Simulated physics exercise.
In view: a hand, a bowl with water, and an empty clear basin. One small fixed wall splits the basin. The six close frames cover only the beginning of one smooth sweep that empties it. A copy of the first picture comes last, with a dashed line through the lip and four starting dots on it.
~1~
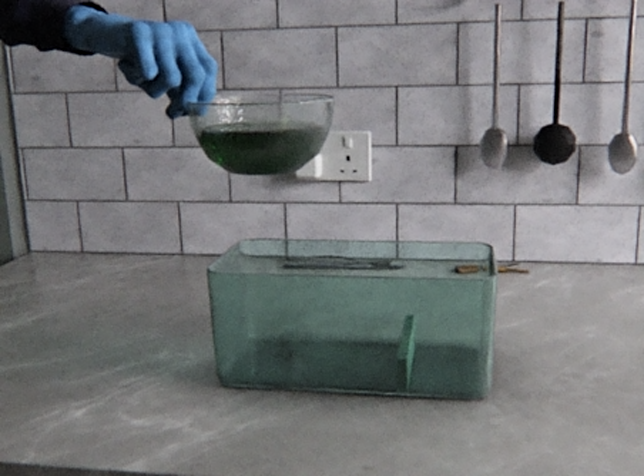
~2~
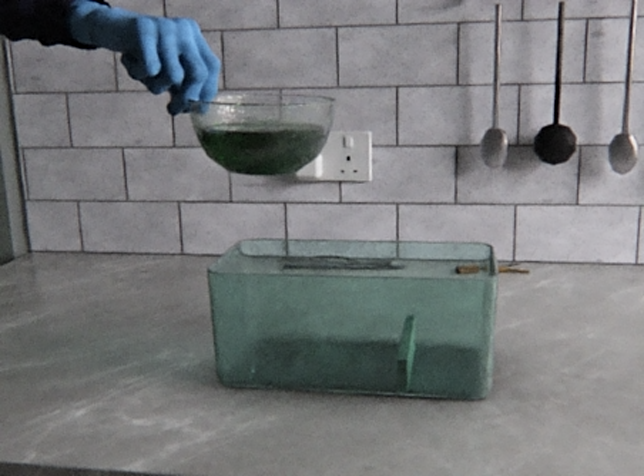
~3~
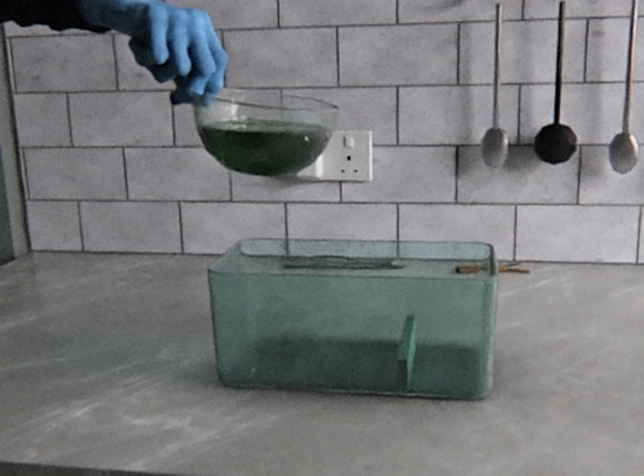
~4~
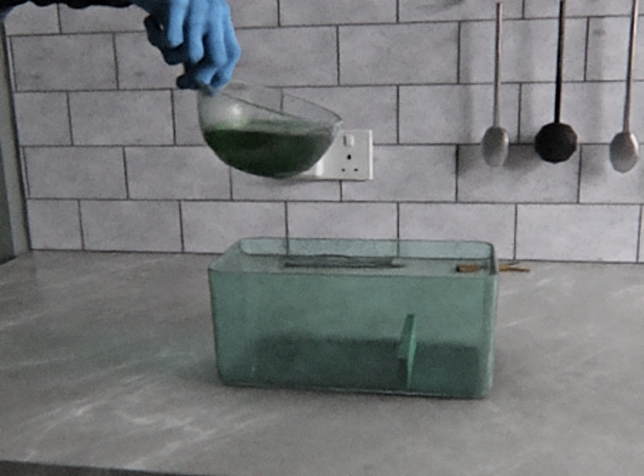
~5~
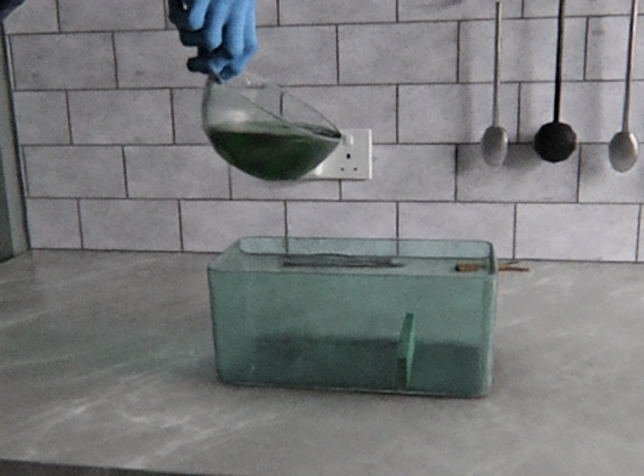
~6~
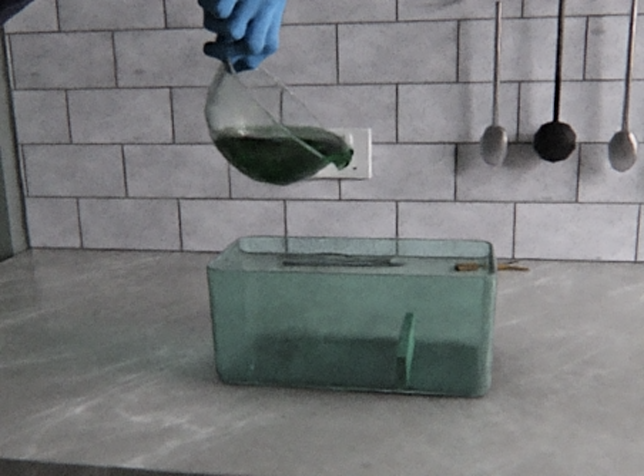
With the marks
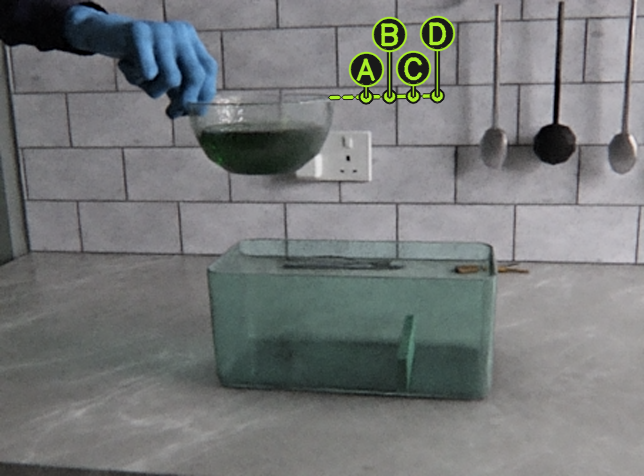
Blue-gloved hand tilting a clear glass bowl of dark green liquid rightward above a greenish clear basin, liquid just reaching over the lip.
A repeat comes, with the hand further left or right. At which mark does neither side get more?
Place A.
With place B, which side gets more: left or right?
More ends on the right.
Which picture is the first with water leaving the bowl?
Picture 6.
On the marked copy, A at (366, 97); B at (389, 96); C at (413, 96); D at (437, 95).
With A, about 49 % ends left of the wall and 51 % right of it.
With B, about 27 % ends left of the wall and 71 % right of it.
With C, about 28 % ends left of the wall and 69 % right of it; 3 % is lost outside.
With D, about 27 % ends left of the wall and 70 % right of it; 4 % is lost outside.
